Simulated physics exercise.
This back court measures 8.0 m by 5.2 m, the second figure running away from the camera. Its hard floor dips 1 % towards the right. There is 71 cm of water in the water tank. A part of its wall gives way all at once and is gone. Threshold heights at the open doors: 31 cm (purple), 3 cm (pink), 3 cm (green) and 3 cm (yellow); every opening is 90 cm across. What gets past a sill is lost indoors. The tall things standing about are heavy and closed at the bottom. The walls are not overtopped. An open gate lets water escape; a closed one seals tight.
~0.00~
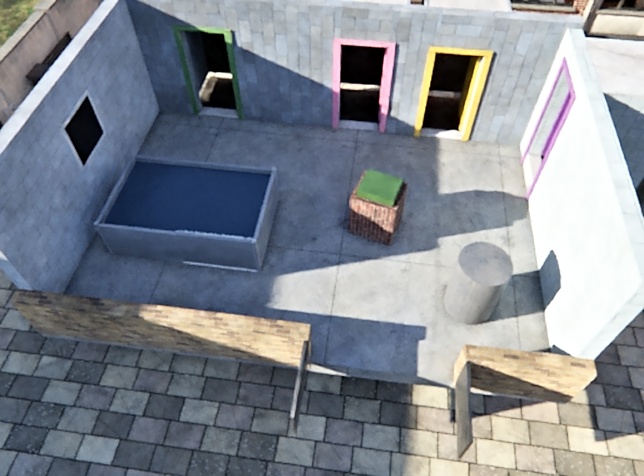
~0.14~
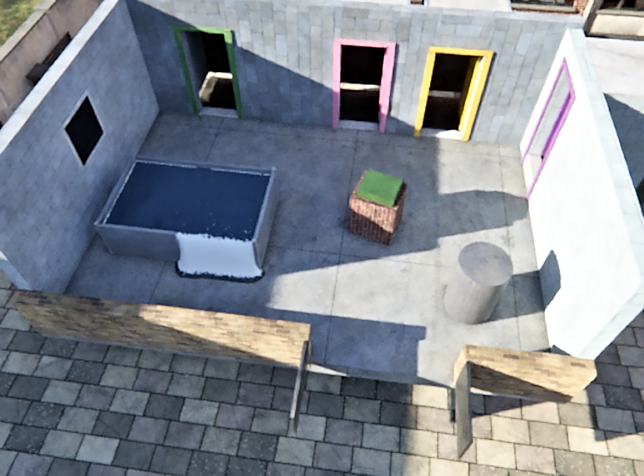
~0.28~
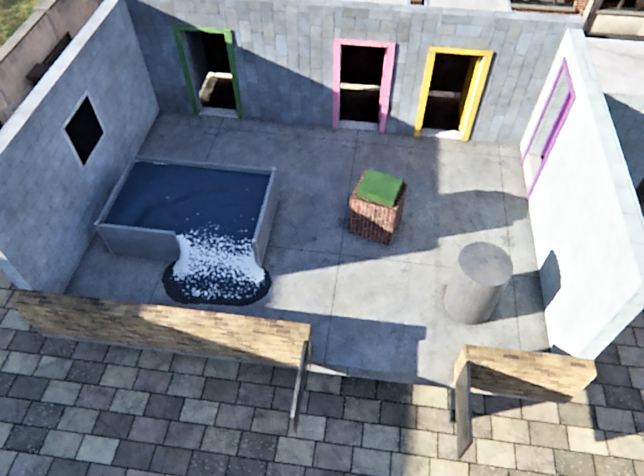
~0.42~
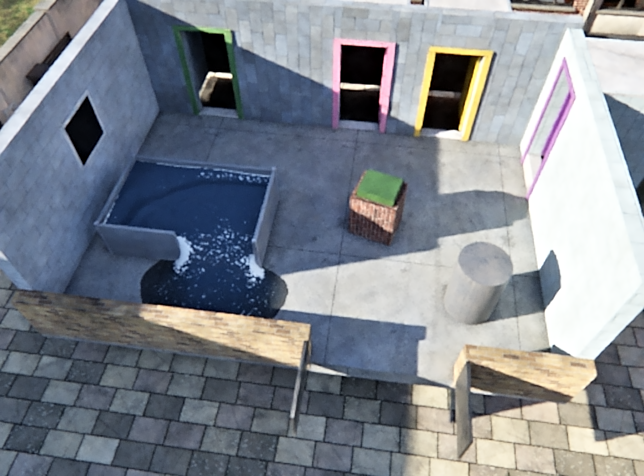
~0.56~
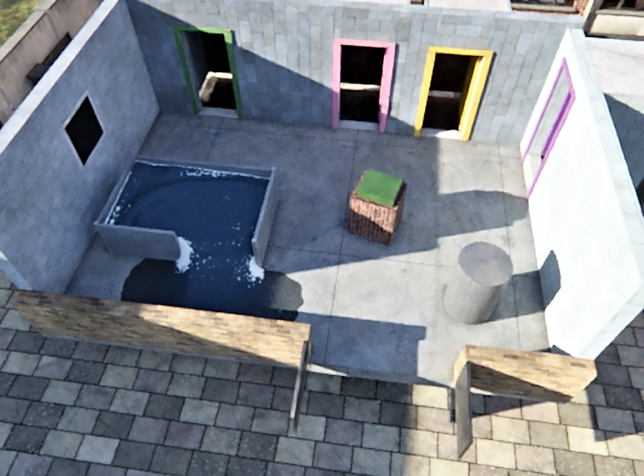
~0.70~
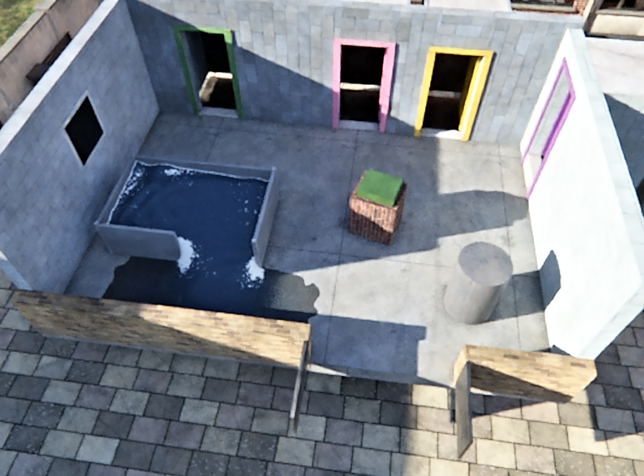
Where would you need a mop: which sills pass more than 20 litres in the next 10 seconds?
Within that time: At the purple door it keeps below the limit; at the pink door it passes the limit; at the green door it passes the limit; at the yellow door it exceeds the limit.
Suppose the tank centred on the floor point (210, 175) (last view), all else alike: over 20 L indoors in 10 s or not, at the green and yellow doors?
Then: Green under, yellow over.
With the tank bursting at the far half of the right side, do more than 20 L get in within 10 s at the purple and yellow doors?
Then: Purple not over, yellow above.
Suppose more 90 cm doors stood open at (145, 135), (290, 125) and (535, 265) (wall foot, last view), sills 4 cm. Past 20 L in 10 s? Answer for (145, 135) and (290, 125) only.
In that order: Under, not over.
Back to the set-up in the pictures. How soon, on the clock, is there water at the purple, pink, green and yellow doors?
Purple 3.4 s, pink 6.0 s, green 3.8 s, yellow 5.0 s.
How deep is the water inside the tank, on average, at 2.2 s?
Roughly 34 cm on average.
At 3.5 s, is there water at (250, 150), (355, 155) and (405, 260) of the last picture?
In turn: Still dry, not reached, wet.
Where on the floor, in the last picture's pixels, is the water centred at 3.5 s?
Near (242, 259).
After 1.4 s water covers 15 % of the floor and is deepest (52 cm) near (205, 333); purple door not reached, pink door not reached, green door not reached, yellow door not reached.
After 2.2 s water covers 30 % of the floor and is deepest (40 cm) near (219, 324); purple door not reached, pink door not reached, green door not reached, yellow door not reached.
After 3.5 s water covers 50 % of the floor and is deepest (32 cm) near (54, 313); purple door 4 cm at the sill, 0 L in, pink door not reached, green door not reached, yellow door not reached.
After 6.0 s water covers 75 % of the floor and is deepest (20 cm) near (523, 169); purple door 13 cm at the sill, 0 L in, pink door 2 cm at the sill, 0 L in, green door 9 cm at the sill, 30 L in, yellow door 7 cm at the sill, 2 L in.
After 10.0 s water covers 95 % of the floor and is deepest (12 cm) near (513, 229); purple door 10 cm at the sill, 0 L in, pink door 8 cm at the sill, 51 L in, green door 4 cm at the sill, 60 L in, yellow door 8 cm at the sill, 66 L in.
